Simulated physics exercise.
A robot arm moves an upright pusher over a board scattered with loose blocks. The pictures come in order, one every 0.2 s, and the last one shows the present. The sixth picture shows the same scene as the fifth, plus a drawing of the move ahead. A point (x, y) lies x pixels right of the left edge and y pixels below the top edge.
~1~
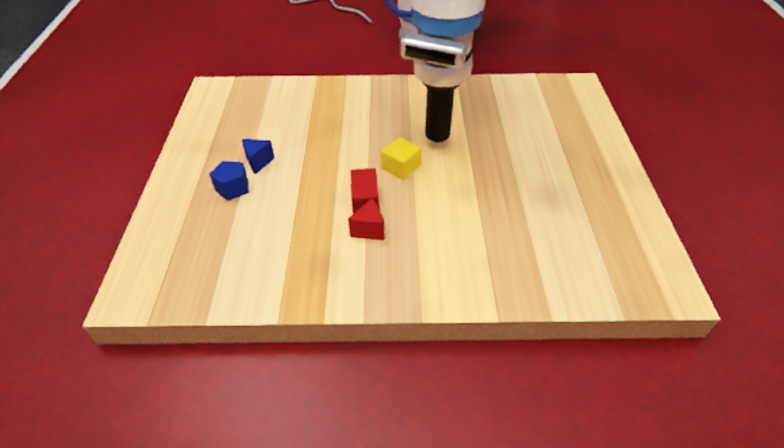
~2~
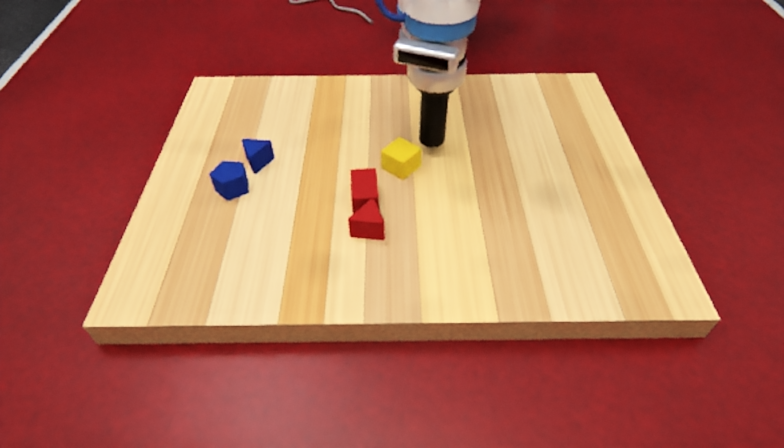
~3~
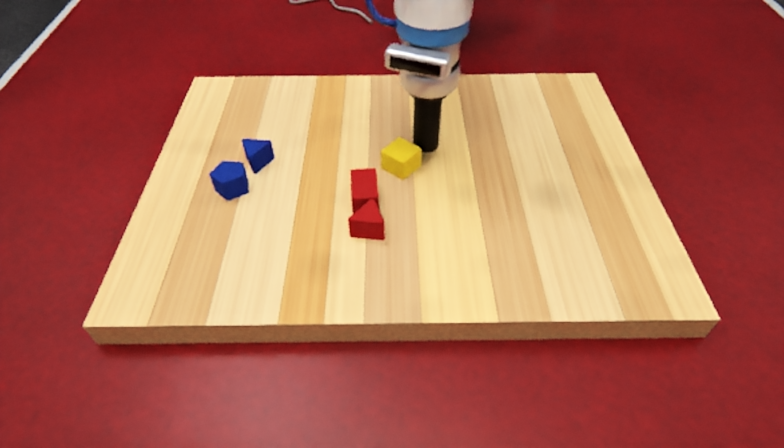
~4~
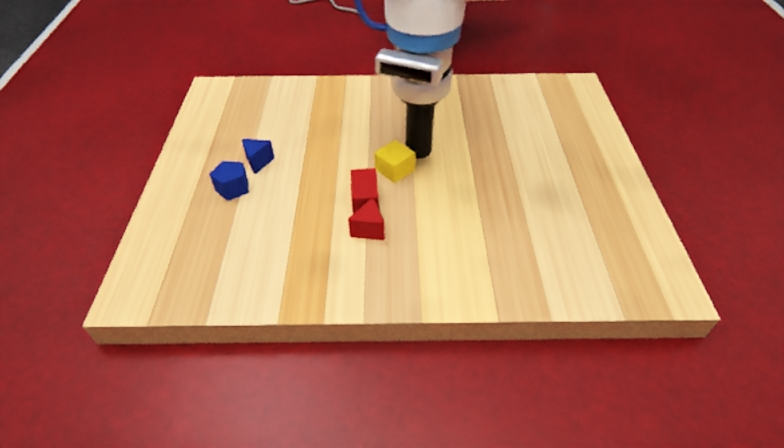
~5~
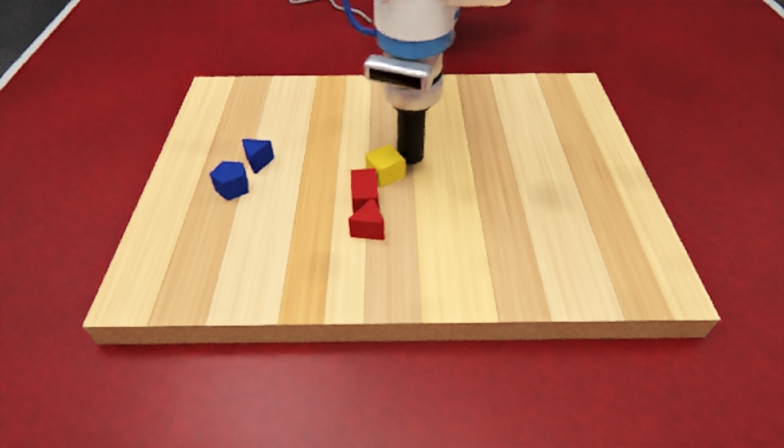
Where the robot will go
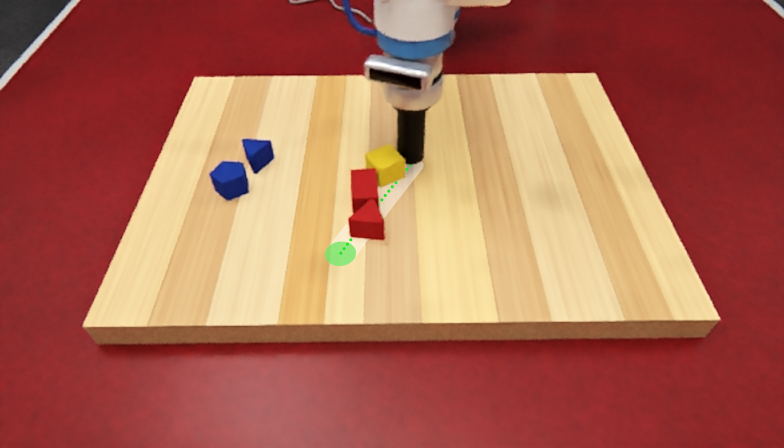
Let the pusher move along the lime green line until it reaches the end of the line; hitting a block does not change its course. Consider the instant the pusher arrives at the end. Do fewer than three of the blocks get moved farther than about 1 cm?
No, it doesn't check out.
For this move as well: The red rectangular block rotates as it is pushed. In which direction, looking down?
The block turns clockwise.
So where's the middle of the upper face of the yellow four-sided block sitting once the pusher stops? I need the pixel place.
It sits at (361, 166).
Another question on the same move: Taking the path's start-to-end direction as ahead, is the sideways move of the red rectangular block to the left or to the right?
The shift goes right.
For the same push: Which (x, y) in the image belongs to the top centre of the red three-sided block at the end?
I predict (359, 252).
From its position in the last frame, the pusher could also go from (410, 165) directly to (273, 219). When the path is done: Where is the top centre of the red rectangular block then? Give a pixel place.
Just about (341, 196).
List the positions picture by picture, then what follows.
Pusher tip (437, 134); block tops, red rectangular block (364, 182); red three-sided block (368, 213); yellow four-sided block (401, 149), in the first picture.
Pusher (432, 139); blocks unchanged, in the second picture.
Pusher (426, 145); blocks unchanged, in the third picture.
Pusher (418, 150); yellow four-sided block (395, 152), in the fourth picture.
Pusher (410, 156); red rectangular block (364, 182); red three-sided block (368, 213); yellow four-sided block (385, 156), in the fifth picture.
Path on the board, straight from (410, 165) to (340, 254).
What follows on the original path. One third of the way, pusher (388, 183); red rectangular block (350, 187), turned 55° anticlockwise; yellow four-sided block (361, 166), turned 55° clockwise.
Two thirds of the way, pusher (365, 212); red rectangular block (337, 195); red three-sided block (362, 230), turned 20° anticlockwise; yellow four-sided block (361, 166), turned 60° clockwise.
At the end, pusher (339, 245); red rectangular block (334, 197), turned 25° clockwise; red three-sided block (359, 252), turned 105° anticlockwise; yellow four-sided block (361, 166), turned 60° clockwise.
